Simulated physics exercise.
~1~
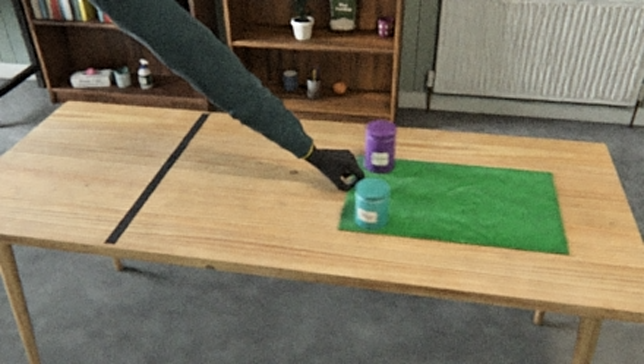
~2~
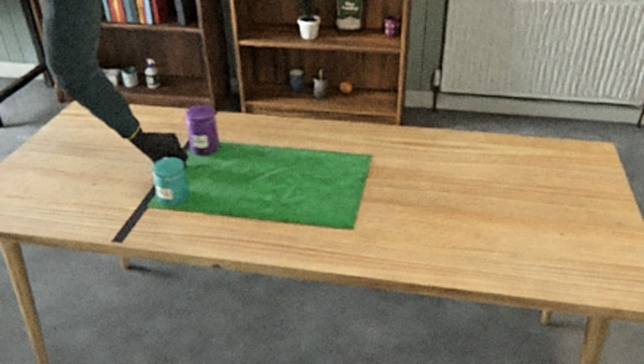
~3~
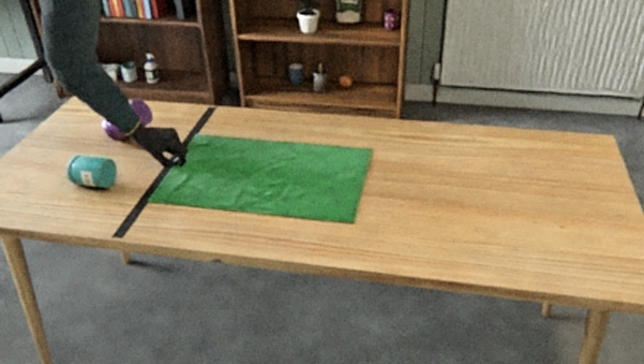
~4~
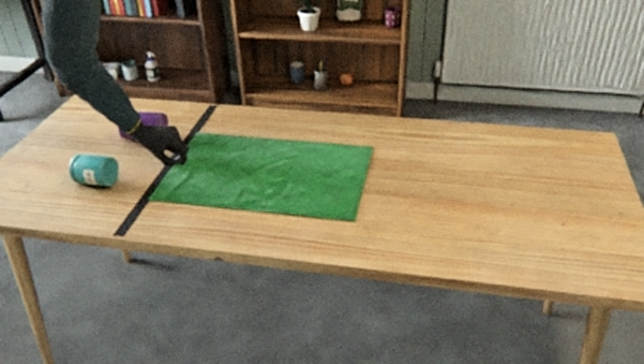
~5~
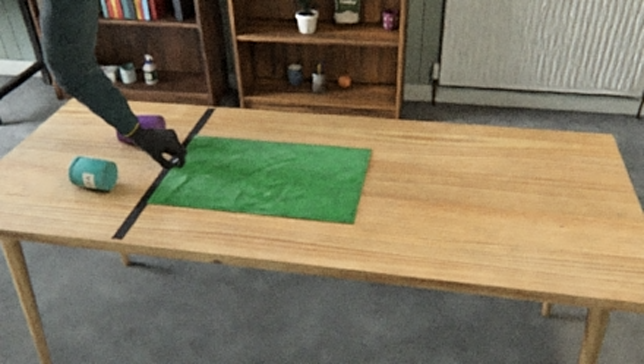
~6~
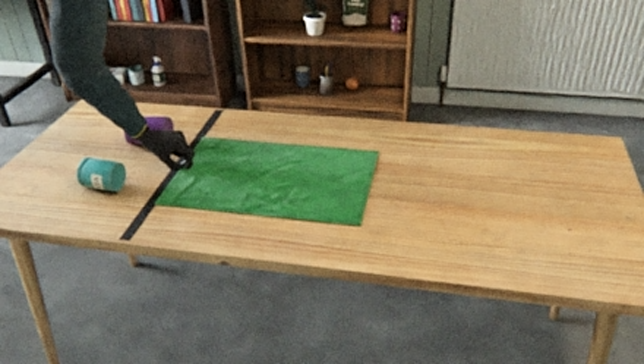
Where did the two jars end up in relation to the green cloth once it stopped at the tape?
Both the purple jar and the turquoise jar ended up off the cloth, on the bare table to the left of its front edge.
A gloved hand dragged a green cloth carrying a purple jar and a turquoise jar leftward across a wooden table to a strip of black tape, and both jars ended up past the tape, lying on their sides on the bare wood.
